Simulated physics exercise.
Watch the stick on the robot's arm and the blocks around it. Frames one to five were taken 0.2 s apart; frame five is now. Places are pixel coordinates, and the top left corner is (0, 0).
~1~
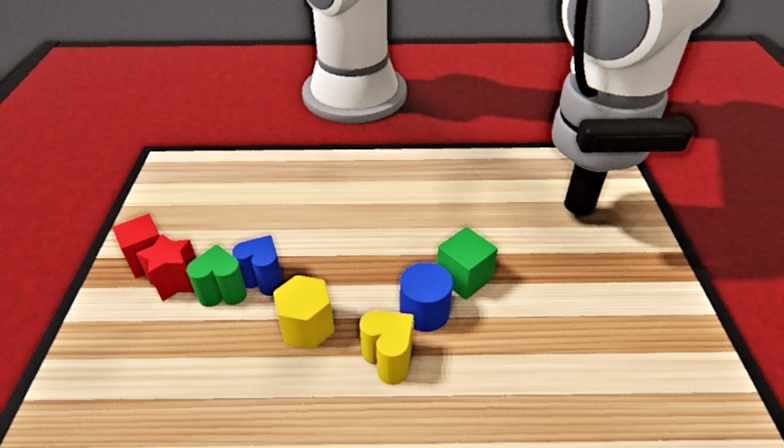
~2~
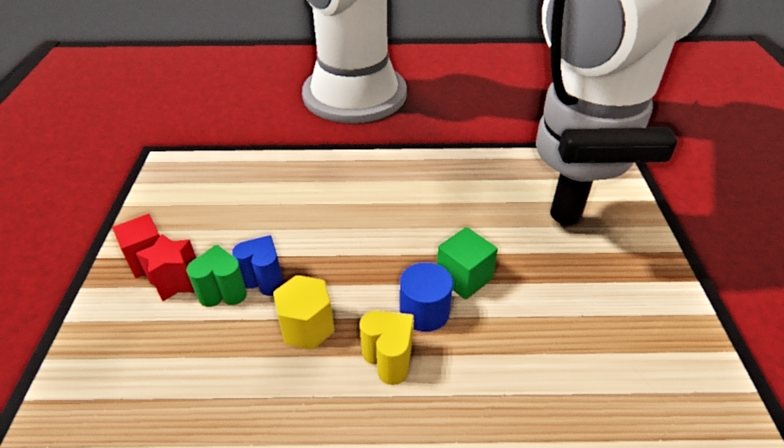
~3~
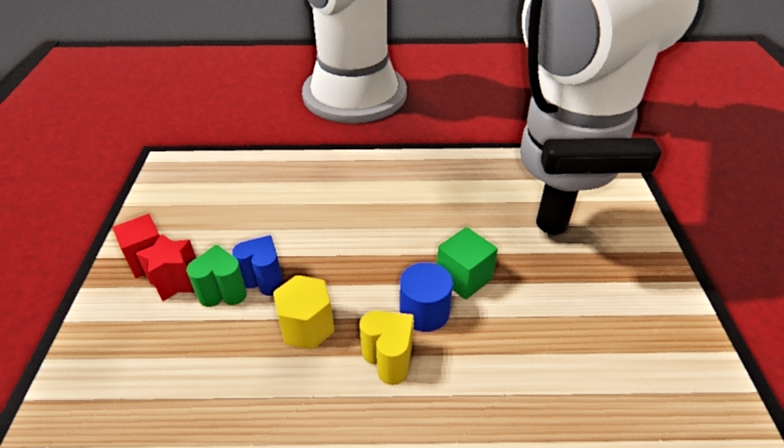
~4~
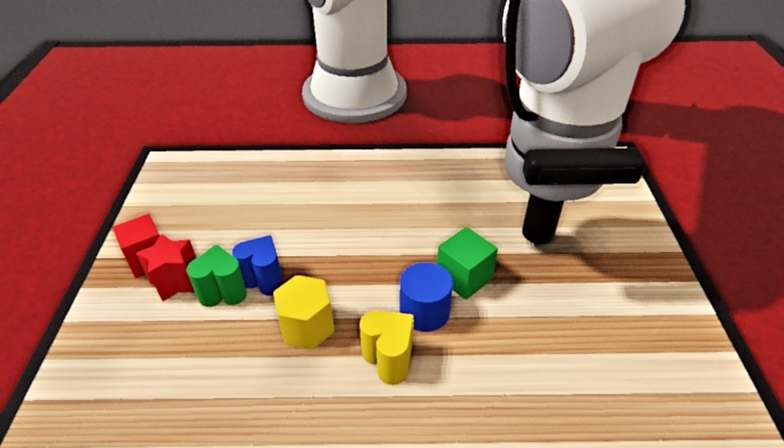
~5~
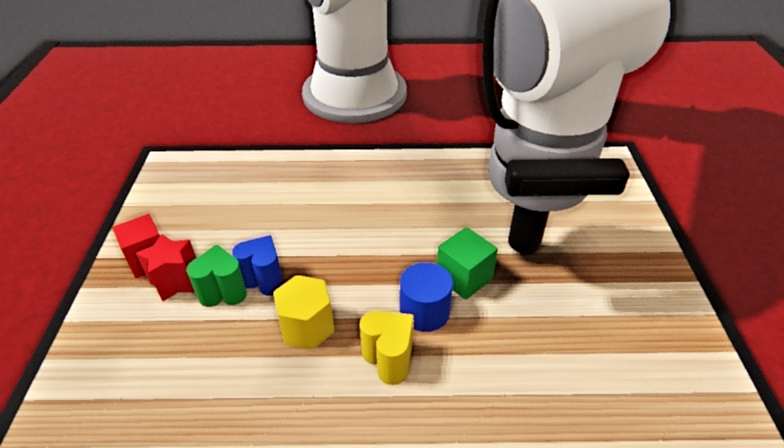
To begin with, a robot arm holds a black stick over the right side of a striped wooden board, where red, green, blue and yellow blocks lie. The arm then moves the stick left and toward the viewer, closing in on the green square block, while every block stays still.
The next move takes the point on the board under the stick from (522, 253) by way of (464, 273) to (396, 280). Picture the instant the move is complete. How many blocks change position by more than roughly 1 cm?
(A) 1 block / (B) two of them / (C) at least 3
C - at least 3.
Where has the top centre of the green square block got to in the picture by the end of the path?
The green square block ends near (368, 278).
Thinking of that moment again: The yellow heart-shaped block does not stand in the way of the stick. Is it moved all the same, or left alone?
It is shifted.
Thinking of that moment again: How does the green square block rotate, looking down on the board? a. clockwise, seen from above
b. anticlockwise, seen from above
Letter b.
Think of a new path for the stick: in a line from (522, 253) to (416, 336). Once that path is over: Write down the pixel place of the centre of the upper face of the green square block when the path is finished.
Expect it around (424, 254).
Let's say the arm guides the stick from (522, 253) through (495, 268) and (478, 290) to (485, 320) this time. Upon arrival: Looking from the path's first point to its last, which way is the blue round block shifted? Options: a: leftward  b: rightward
The correct letter is b.
The first path, step by step. One third of the way, stick (486, 258); green square block (455, 251).
Two thirds of the way, stick (442, 267); yellow heart-shaped block (379, 343); blue round block (393, 303); green square block (409, 264).
At the end, stick (396, 270); yellow hexagonal block still; yellow heart-shaped block (372, 364); blue round block (374, 319); green square block (368, 278), turned 40° anticlockwise.
